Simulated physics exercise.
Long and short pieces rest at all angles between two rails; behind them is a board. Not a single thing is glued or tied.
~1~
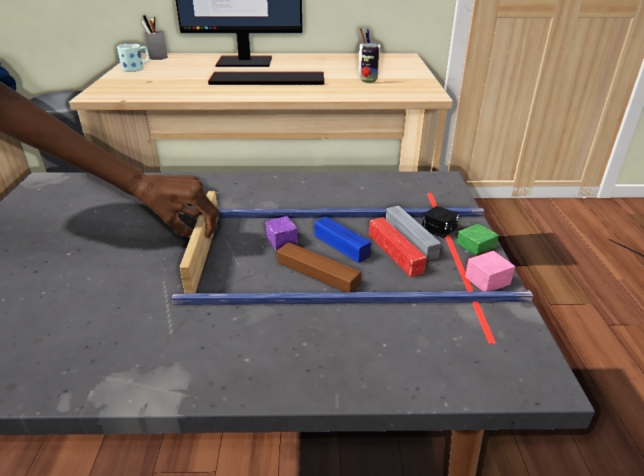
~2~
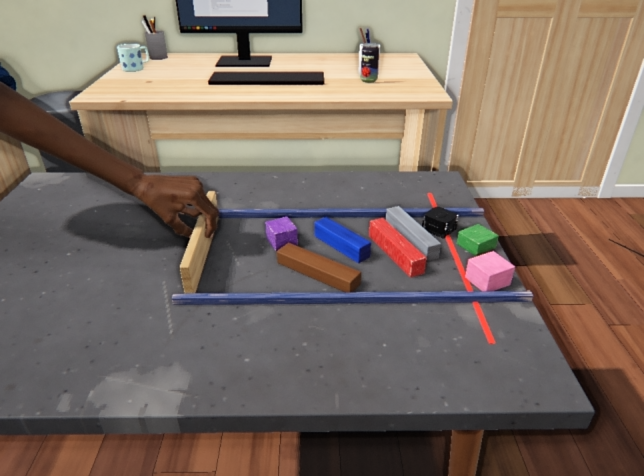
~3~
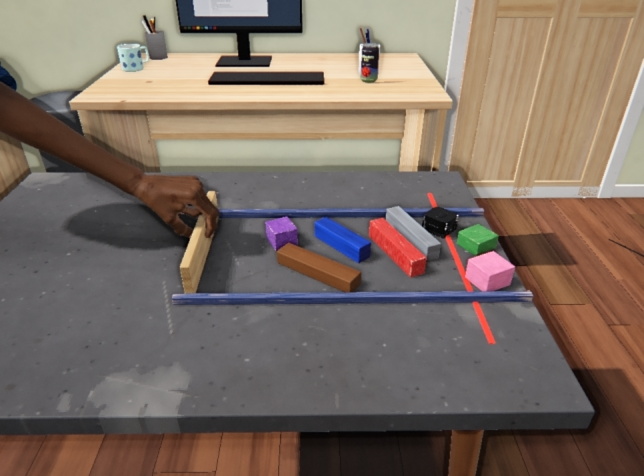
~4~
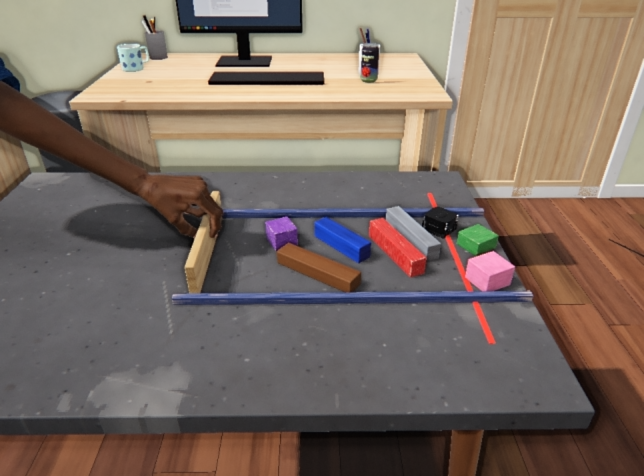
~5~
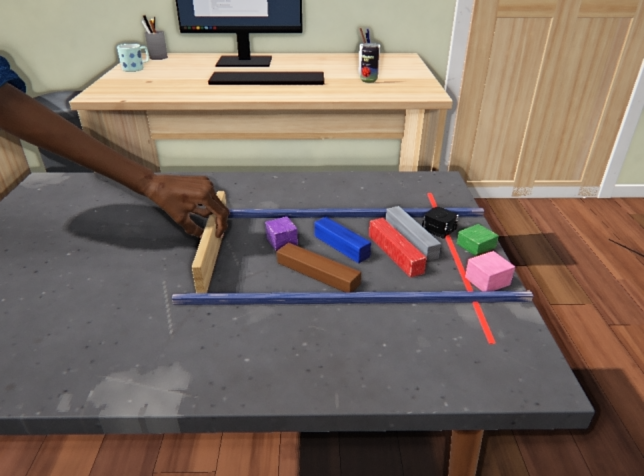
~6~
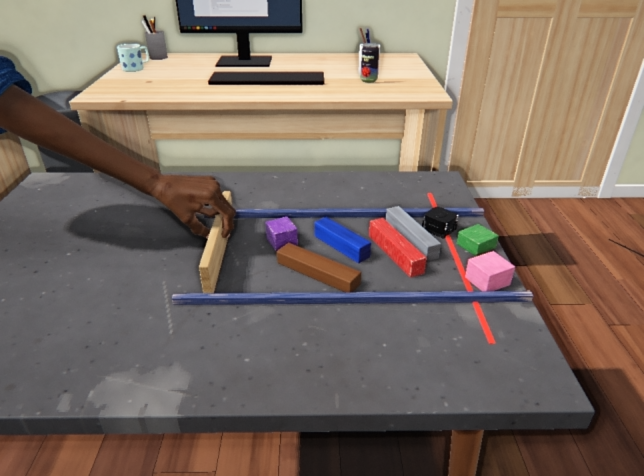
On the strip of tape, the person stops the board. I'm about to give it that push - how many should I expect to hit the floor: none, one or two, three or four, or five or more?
Expect three or four.
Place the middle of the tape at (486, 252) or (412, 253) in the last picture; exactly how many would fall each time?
In that order 6 and 0.
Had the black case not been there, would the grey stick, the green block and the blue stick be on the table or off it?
Taking them one by one, the grey stick drops away, the green block drops away and the blue stick holds its spot.
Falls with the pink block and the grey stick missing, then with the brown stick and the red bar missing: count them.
In order, the numbers are 2 and 2.
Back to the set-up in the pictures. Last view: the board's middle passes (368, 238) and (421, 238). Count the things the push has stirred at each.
First position 6; second position 8.
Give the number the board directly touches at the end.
The answer is 2.
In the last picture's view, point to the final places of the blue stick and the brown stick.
About (480, 230), and about (499, 266).
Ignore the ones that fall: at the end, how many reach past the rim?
Overhang count: 2.
A little later, none off yet; green block at rest near (477, 240); pink block at rest near (490, 272); black case at rest near (440, 222).
When it is over, the number that fall off is three or four; down, grey stick, black case, pink block and green block.
